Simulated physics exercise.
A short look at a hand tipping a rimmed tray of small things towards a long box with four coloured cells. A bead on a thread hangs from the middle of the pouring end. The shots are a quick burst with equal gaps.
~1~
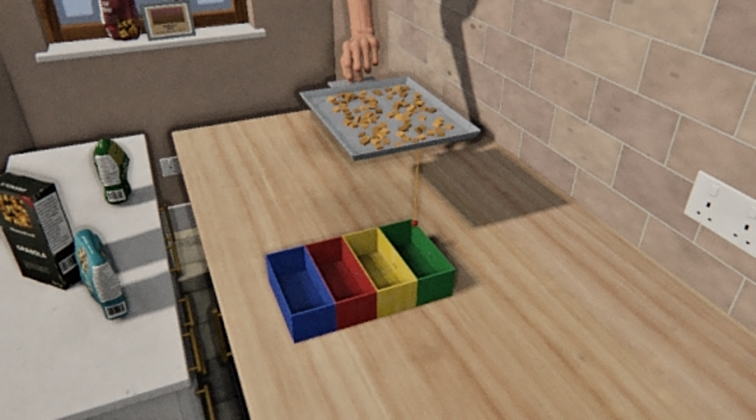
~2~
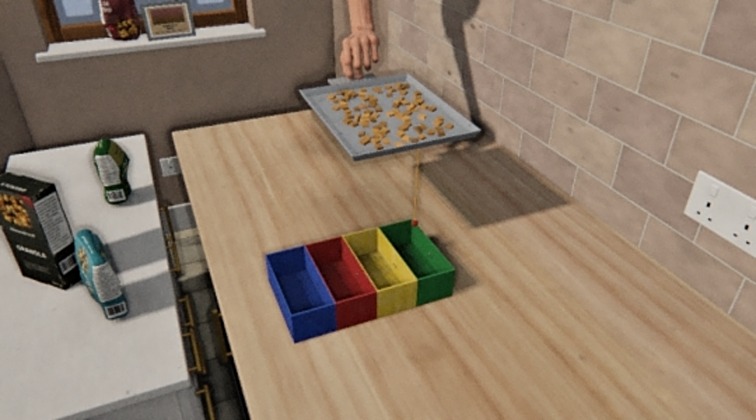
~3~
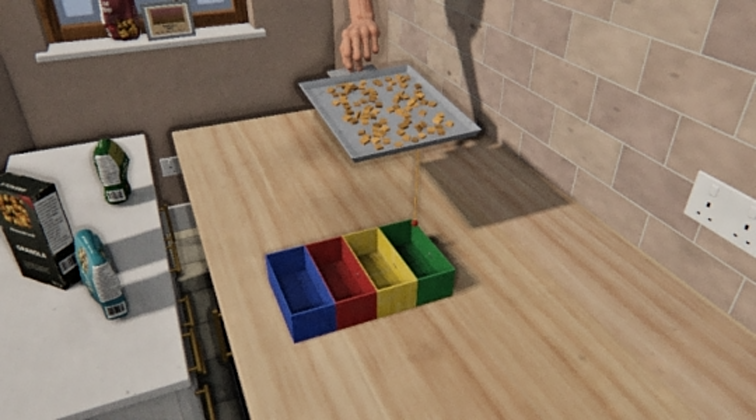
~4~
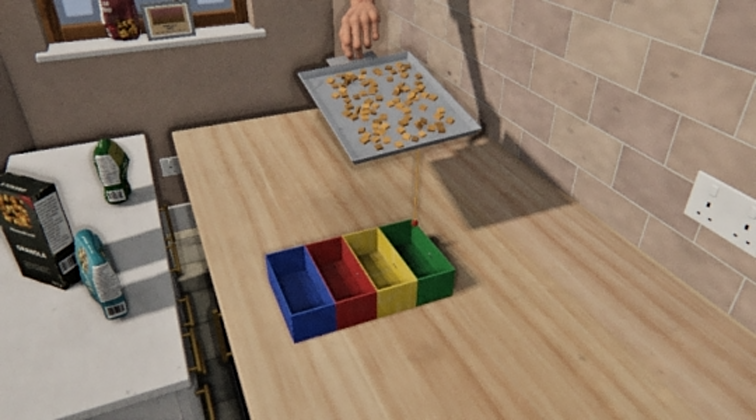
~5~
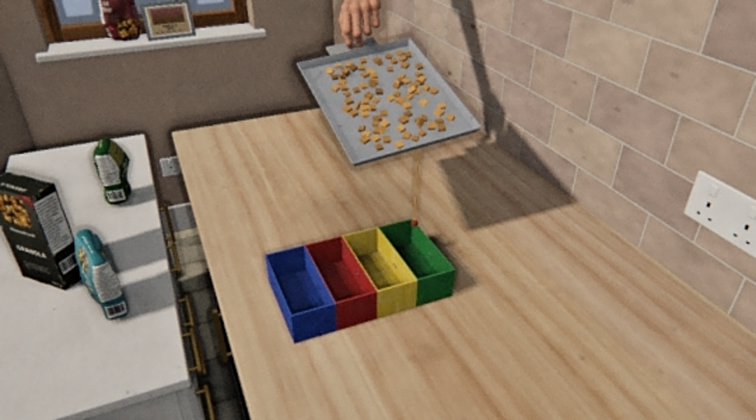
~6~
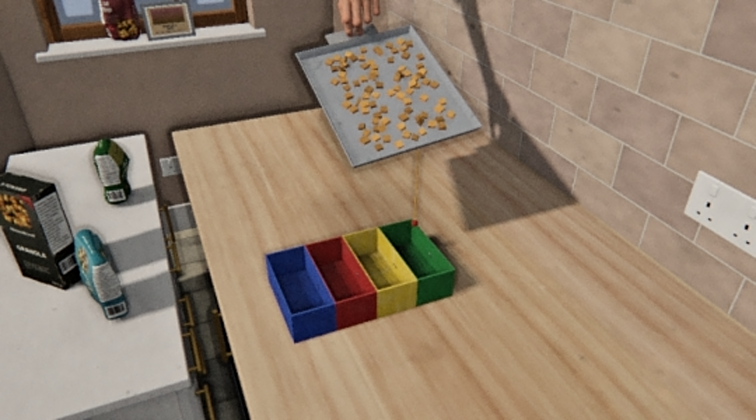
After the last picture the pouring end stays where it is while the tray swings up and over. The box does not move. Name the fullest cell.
The yellow one ends fullest.
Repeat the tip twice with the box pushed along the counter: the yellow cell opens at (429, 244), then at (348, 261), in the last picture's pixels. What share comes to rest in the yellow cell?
Near 10 % and 40 %.
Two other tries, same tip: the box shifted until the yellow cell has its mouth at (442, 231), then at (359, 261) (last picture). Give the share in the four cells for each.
The first gives 80 %, the second 90 %.
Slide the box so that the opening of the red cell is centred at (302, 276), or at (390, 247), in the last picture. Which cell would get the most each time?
First the green one, then the blue cell.
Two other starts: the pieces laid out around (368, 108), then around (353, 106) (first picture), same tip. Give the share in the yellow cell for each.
About 50 and 70 per cent.
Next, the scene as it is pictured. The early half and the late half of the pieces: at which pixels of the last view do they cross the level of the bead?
Around (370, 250) and then (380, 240).
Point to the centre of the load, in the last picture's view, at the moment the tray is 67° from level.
Close to (387, 145).
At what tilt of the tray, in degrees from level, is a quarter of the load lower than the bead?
At some 85 degrees.
Soon after the last picture, tray tipped steeply; nearly all on the tray; a small part falling or outside the box.
A little later, tray tipped past a quarter turn; about half in the yellow cell; about a quarter in the green cell; about a quarter in the red cell; a small part falling or outside the box.
Later still, tray tipped past a quarter turn; about half in the yellow cell; about a quarter in the green cell; about a quarter in the red cell; a stray few falling or outside the box.
At rest, tray tipped past a quarter turn; about half in the yellow cell; about a quarter in the green cell; about a quarter in the red cell; none in the blue cell; a stray few outside the box.
